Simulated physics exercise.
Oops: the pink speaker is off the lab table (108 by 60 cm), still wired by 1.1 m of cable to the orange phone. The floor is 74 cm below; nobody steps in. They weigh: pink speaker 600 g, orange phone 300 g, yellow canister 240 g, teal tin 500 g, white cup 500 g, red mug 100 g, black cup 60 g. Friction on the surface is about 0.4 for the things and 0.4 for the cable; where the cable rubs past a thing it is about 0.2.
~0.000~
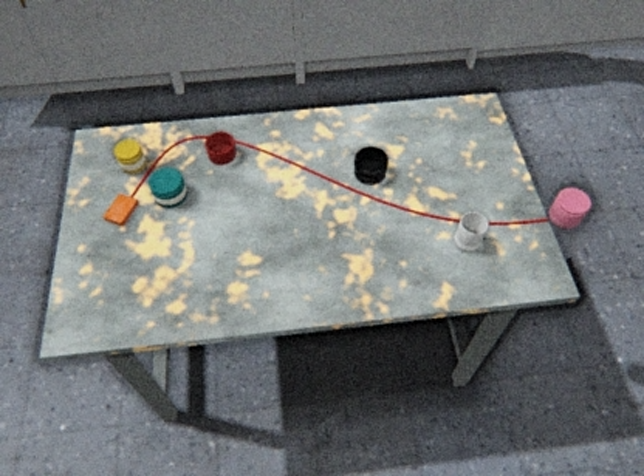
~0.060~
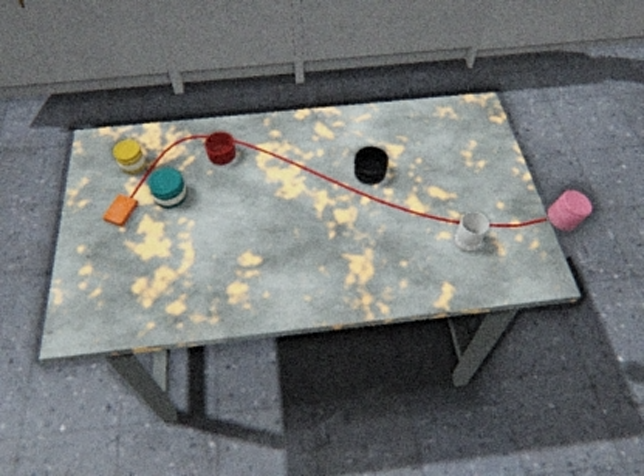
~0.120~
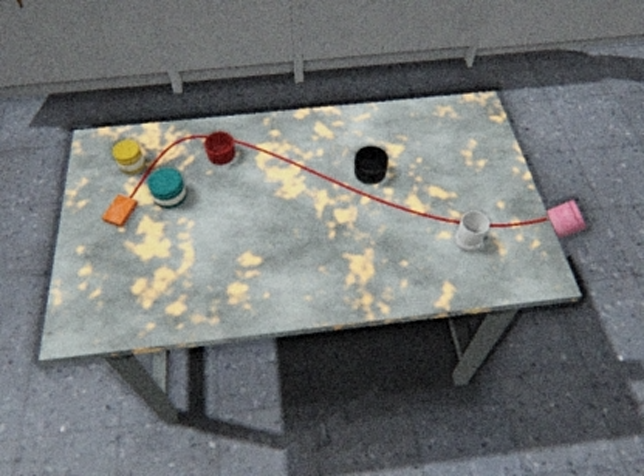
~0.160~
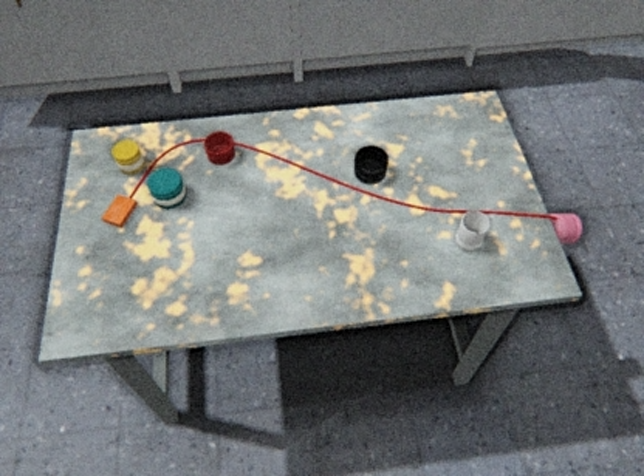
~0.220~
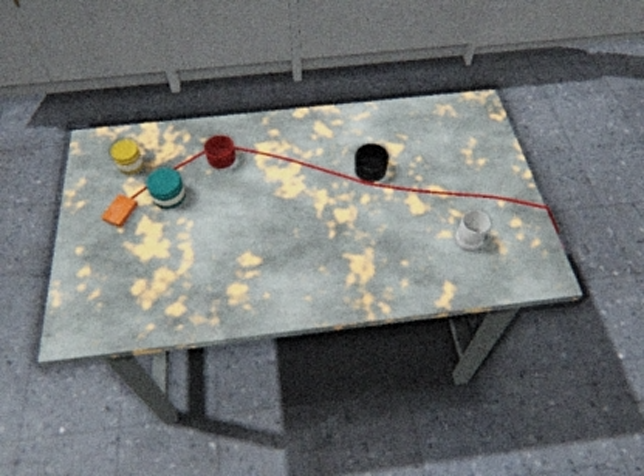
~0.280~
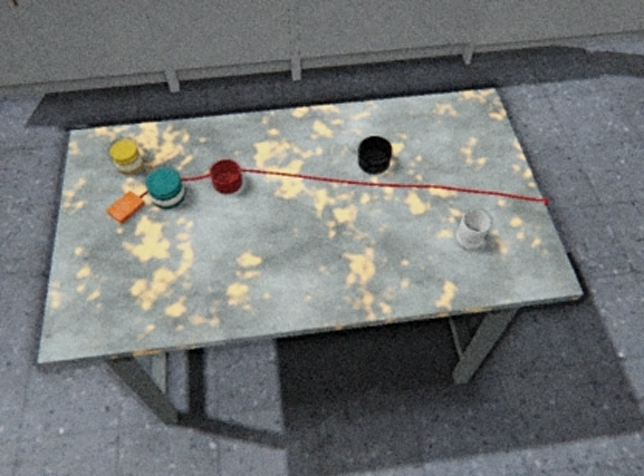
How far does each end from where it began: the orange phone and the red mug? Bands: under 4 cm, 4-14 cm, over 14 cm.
The orange phone travels a long way, the red mug reaches the top band.
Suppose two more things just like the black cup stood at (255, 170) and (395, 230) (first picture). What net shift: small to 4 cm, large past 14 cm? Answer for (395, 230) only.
There: Small.
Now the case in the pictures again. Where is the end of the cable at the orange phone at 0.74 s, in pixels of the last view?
At about (221, 179).
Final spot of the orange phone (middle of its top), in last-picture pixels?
At about (349, 173).
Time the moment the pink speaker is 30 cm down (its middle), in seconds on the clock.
That is: 0.50 s.
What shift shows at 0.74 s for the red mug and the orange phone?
Red mug 50 cm, orange phone 20 cm.
At 0.5 s, the cable's tail end at (180, 181); red mug 40 cm off its start, orange phone 12 cm off its start, pink speaker over the edge.
At 0.7 s, the cable's tail end at (221, 179); red mug on its side, 49 cm off its start, orange phone 20 cm off its start, pink speaker over the edge.
At 1.0 s, the cable's tail end at (276, 177); red mug over the edge, orange phone 32 cm off its start at (259, 175), pink speaker over the edge.
At 1.2 s, the cable's tail end at (350, 176); red mug over the edge, orange phone 49 cm off its start, pink speaker over the edge.
At 2.4 s, the cable's tail end at (365, 176); red mug over the edge, orange phone 52 cm off its start at (349, 173), pink speaker over the edge, black cup 4 cm off its start at (378, 145).
